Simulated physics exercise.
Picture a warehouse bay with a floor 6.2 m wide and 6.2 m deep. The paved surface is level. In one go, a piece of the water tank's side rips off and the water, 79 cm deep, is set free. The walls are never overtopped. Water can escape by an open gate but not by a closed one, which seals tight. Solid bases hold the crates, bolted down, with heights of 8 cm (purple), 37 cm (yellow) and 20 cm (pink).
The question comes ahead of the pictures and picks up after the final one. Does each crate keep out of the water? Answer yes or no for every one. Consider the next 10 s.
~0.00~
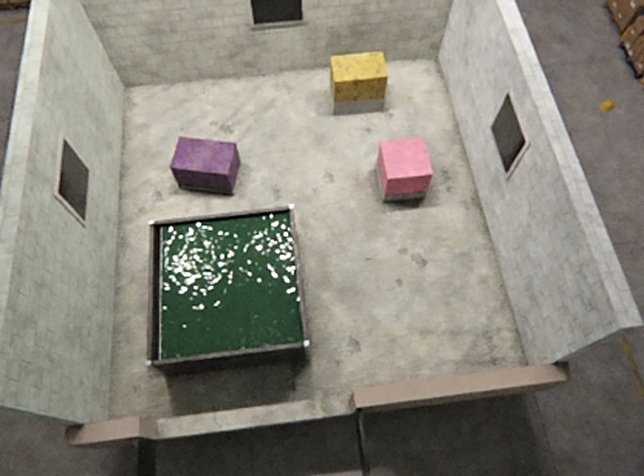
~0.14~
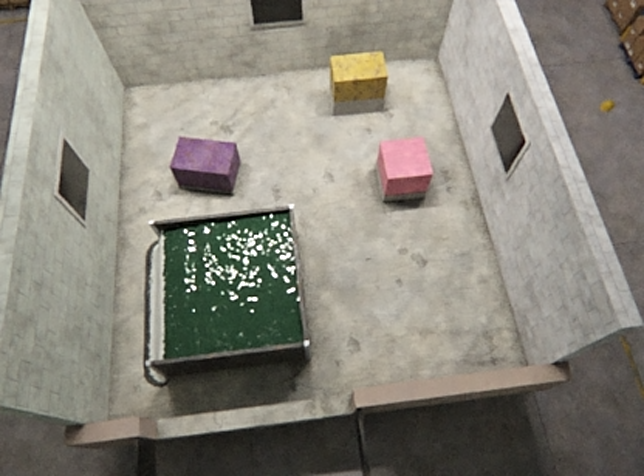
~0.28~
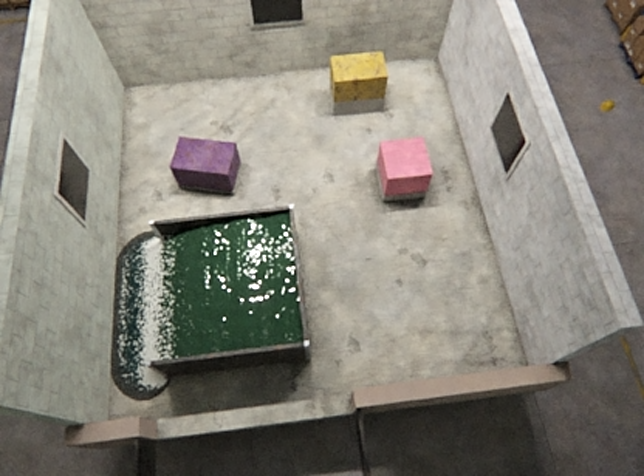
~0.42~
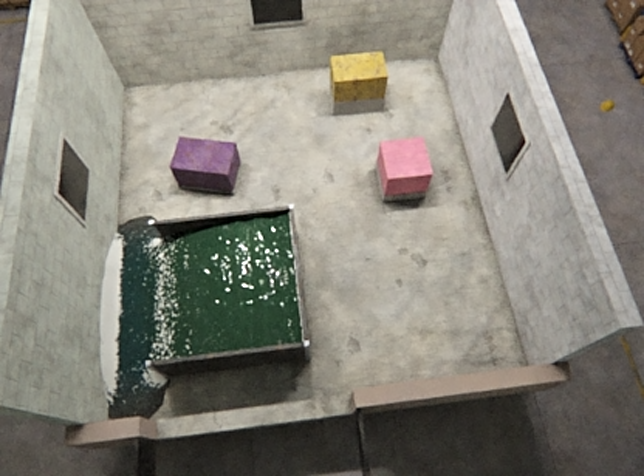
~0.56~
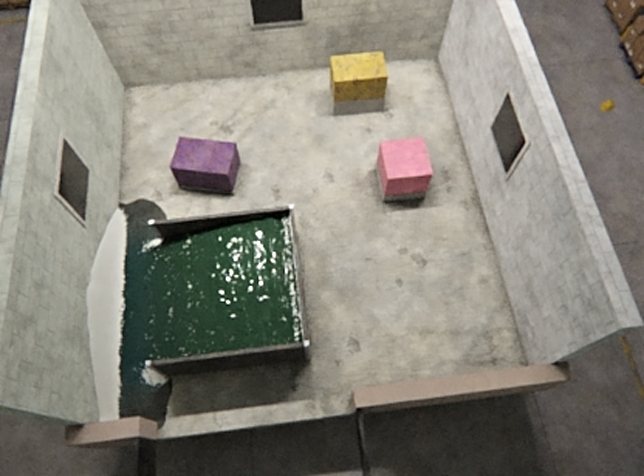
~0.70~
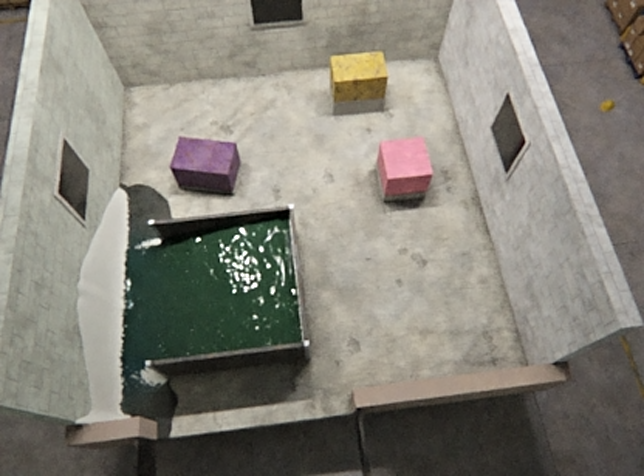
Purple crate: No, the water touches it. Yellow crate: Yes, it keeps out of it. Pink crate: Yes, it keeps out of it.
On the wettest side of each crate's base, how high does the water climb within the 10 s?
In cm: Purple 16, yellow 19, pink 12.
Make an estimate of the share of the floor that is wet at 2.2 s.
Wet share: Near 35 percent.
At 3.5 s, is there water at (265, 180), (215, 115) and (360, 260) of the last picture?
Going through the three points: Not yet touched, then awash, then not yet touched.
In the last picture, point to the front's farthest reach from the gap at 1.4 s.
Point: Roughly (125, 92).
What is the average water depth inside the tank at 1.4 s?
Mean depth: Some 38 cm.
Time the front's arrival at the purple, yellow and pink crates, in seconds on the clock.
Purple: 1.1 s; yellow: 2.8 s; pink: 3.8 s.
After 1.4 s water covers 25 % of the floor and is deepest (70 cm) near (109, 414); purple plinth reached, yellow plinth not reached, pink plinth not reached.
After 2.2 s water covers 35 % of the floor and is deepest (47 cm) near (109, 427); purple plinth reached, yellow plinth not reached, pink plinth not reached.
After 3.5 s water covers 55 % of the floor and is deepest (28 cm) near (123, 122); purple plinth reached, yellow plinth reached, pink plinth not reached.
After 6.0 s water covers 90 % of the floor and is deepest (24 cm) near (109, 414); purple plinth reached, yellow plinth reached, pink plinth reached.
After 10.0 s water covers 100 % of the floor and is deepest (13 cm) near (109, 427); highest at the purple plinth 16 cm, highest at the yellow plinth 19 cm, highest at the pink plinth 12 cm.
